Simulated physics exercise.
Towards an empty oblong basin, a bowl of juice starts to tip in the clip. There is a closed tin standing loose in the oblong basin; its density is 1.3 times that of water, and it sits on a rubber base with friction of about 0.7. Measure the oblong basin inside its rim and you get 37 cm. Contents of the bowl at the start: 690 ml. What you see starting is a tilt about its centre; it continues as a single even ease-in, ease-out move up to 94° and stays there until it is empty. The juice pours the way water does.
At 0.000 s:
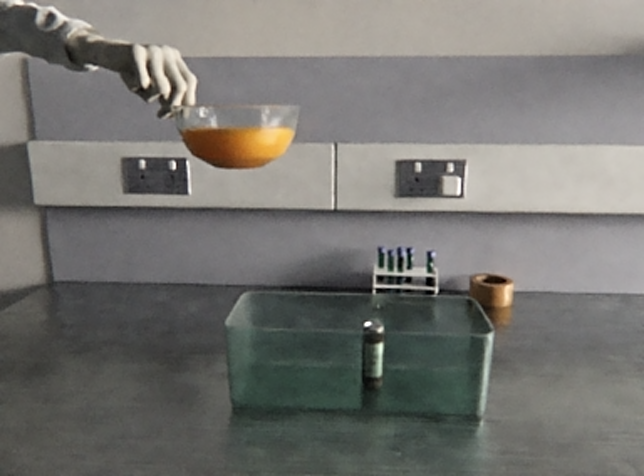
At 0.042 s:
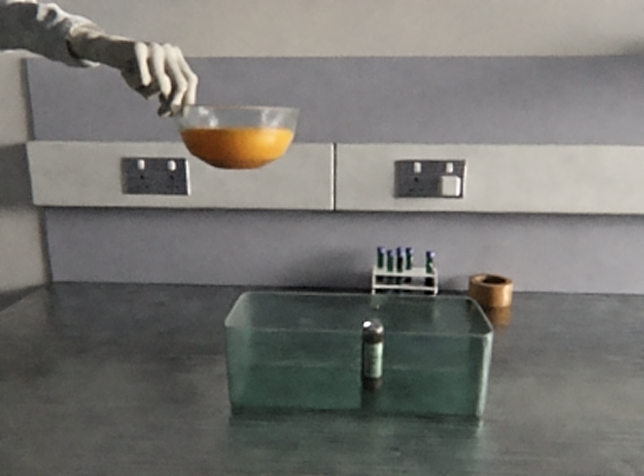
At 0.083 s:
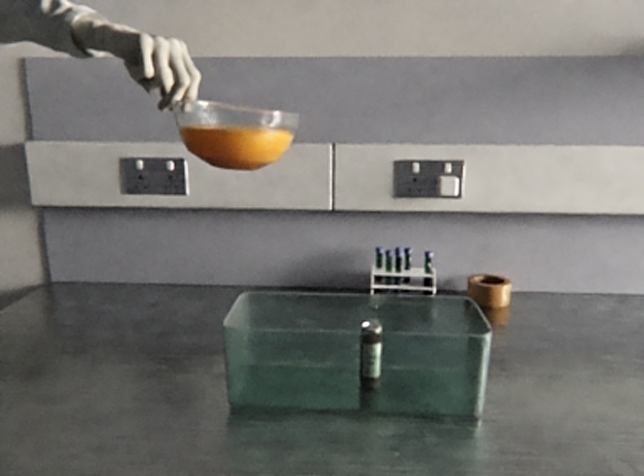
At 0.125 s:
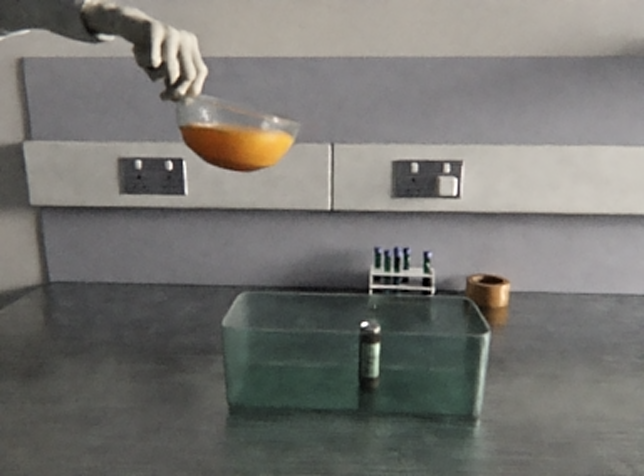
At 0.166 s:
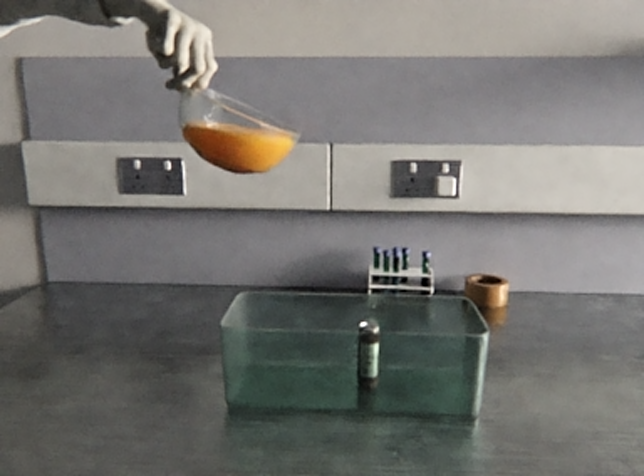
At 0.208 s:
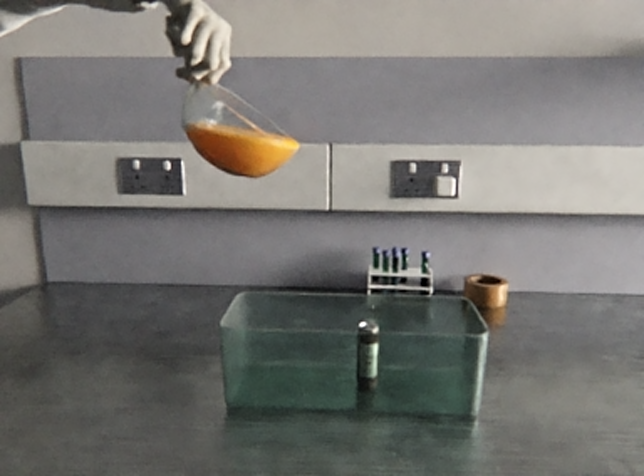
The footage shows a hand at the upper left holding a clear bowl of orange liquid above a glass basin with a small dark container standing inside, then tilting the bowl steadily down towards the right until it leans steeply.
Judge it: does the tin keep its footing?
It will come down.
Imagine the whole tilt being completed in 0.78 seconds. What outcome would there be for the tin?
The tin stays on its base.
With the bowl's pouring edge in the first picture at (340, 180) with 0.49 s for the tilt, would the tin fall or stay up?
Result: Tin upright.
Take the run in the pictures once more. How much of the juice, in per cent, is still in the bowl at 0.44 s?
Roughly 20 per cent.
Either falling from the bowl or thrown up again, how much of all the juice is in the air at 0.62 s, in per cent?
About 16 percent.
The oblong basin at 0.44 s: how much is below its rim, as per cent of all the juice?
Roughly 4 percent.
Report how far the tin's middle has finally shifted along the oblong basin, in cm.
Around 9.0 cm.
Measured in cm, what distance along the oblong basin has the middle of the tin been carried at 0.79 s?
Its middle sits about 4 cm from the start.
By 0.44 s the tilt is 92° and 19 per cent is still to pour; the tin stands where it began.
By 0.62 s the tilt is 94° and 3 per cent is still to pour; the tin leans 4°.
By 0.79 s the tilt is 94° and 0 per cent is still to pour; the tin leans 24°.
By 0.99 s the tilt is 94° and 0 per cent is still to pour; the tin lies on its side.
At rest the tin lies on its side.
